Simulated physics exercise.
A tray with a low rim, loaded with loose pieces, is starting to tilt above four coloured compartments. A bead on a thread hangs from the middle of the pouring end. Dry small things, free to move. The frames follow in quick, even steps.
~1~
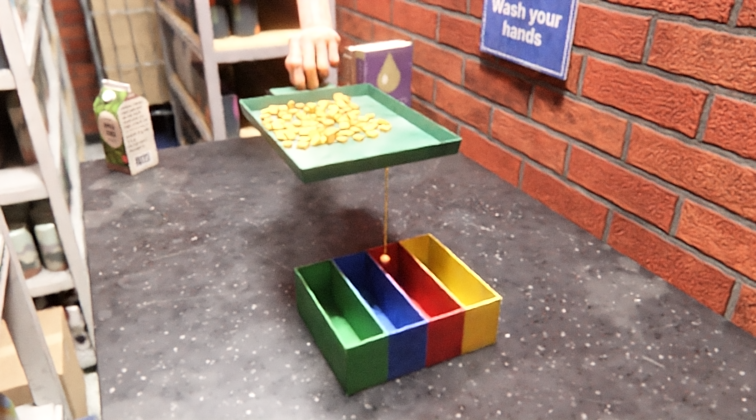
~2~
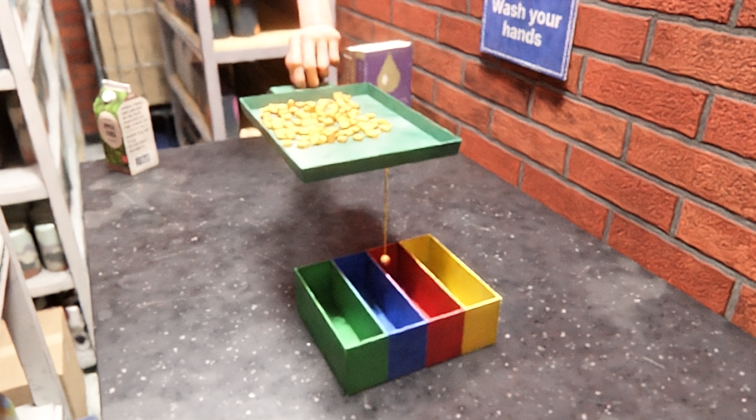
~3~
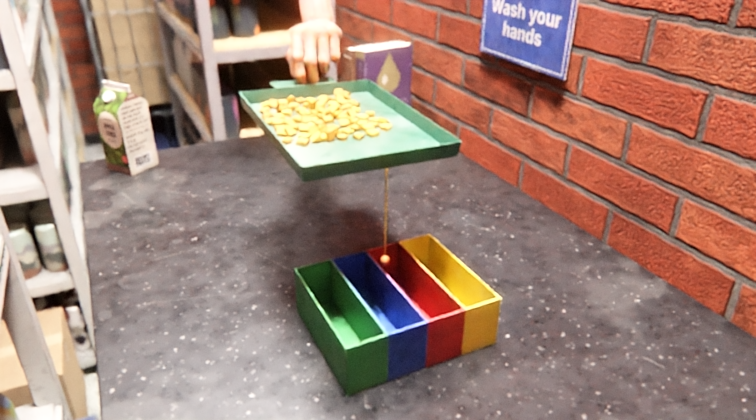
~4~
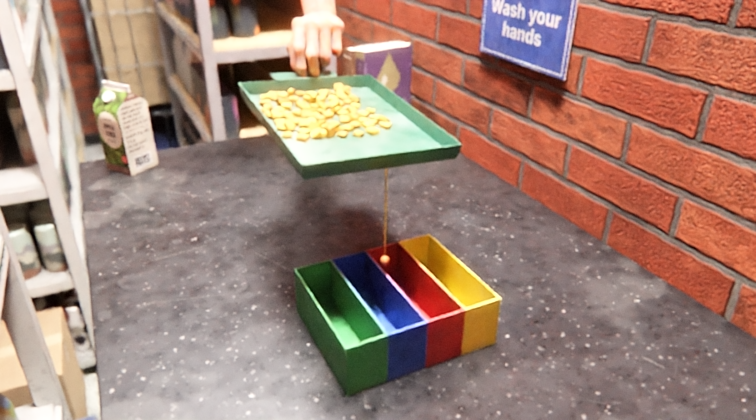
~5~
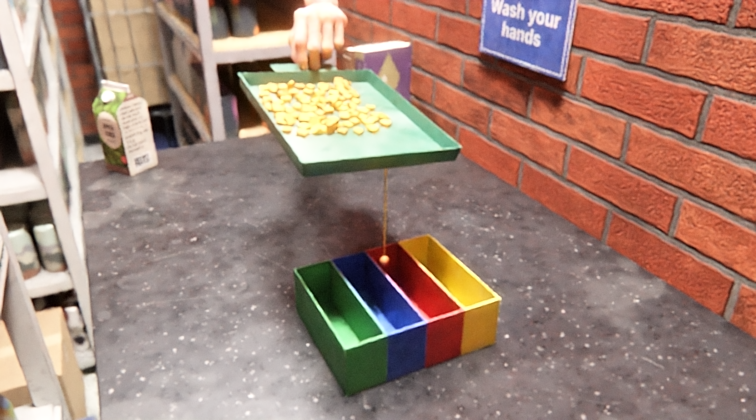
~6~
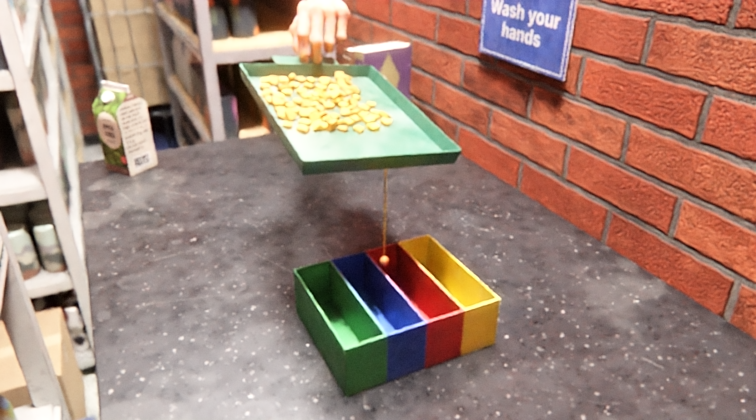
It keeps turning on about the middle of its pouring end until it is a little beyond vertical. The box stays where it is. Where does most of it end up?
Most ends up in the yellow cell.
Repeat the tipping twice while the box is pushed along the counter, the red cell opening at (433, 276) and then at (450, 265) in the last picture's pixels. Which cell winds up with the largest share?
Placing A: Yellow / placing B: The cell in red.
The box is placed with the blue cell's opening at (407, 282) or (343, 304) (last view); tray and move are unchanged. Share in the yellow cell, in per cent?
Respectively 30 % and 10 %.
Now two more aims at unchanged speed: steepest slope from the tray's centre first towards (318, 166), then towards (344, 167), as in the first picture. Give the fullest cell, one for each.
Case 1 - the cell in green. Case 2 - the green cell.
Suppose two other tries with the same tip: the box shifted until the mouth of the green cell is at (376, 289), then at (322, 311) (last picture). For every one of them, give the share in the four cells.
In order: 100 percent, then 30 percent.
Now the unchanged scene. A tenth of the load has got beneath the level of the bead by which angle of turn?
Roughly 100 degrees of tilt.
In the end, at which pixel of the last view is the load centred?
Last view, resting centre - approx. (436, 293).
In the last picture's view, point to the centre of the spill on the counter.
Their middle ends up at roughly (478, 289).
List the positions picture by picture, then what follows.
Corners of the pouring end near (303, 167) and (458, 138), level; middle of the load near (321, 120), cereal squares; bead on its thread near (385, 260); green cell near (367, 360); blue cell near (407, 346); red cell near (445, 333); yellow cell near (481, 321), in the first frame.
Corners of the pouring end near (303, 167) and (458, 139), level; middle of the load near (321, 120), in the second frame.
Corners of the pouring end near (304, 165) and (458, 141), tipped barely, lowest at the right corner; middle of the load near (321, 116), in the third frame.
Corners of the pouring end near (304, 163) and (459, 144), tipped a little, lowest at the right corner; middle of the load near (321, 111), in the fourth frame.
Corners of the pouring end near (305, 161) and (458, 146), tipped a little, lowest at the right corner; middle of the load near (321, 106), in the fifth frame.
Corners of the pouring end near (306, 159) and (459, 149), tipped a little, lowest at the right corner; middle of the load near (321, 101); green cell near (366, 361); blue cell near (406, 347); red cell near (444, 335); yellow cell near (480, 322), in the sixth frame.
Shortly afterwards, tray tipped steeply; the whole lot on the tray.
Next, tray tipped right over; the bulk on the tray; a little in the yellow cell; a little falling or outside the box.
Some moments later, tray tipped past a quarter turn; the bulk in the yellow cell; only a few in the red cell; near a quarter falling or outside the box.
In the end, tray tipped past a quarter turn; the bulk in the yellow cell; only a few in the red cell; none at all in the green cell; none at all in the blue cell; near a quarter outside the box.
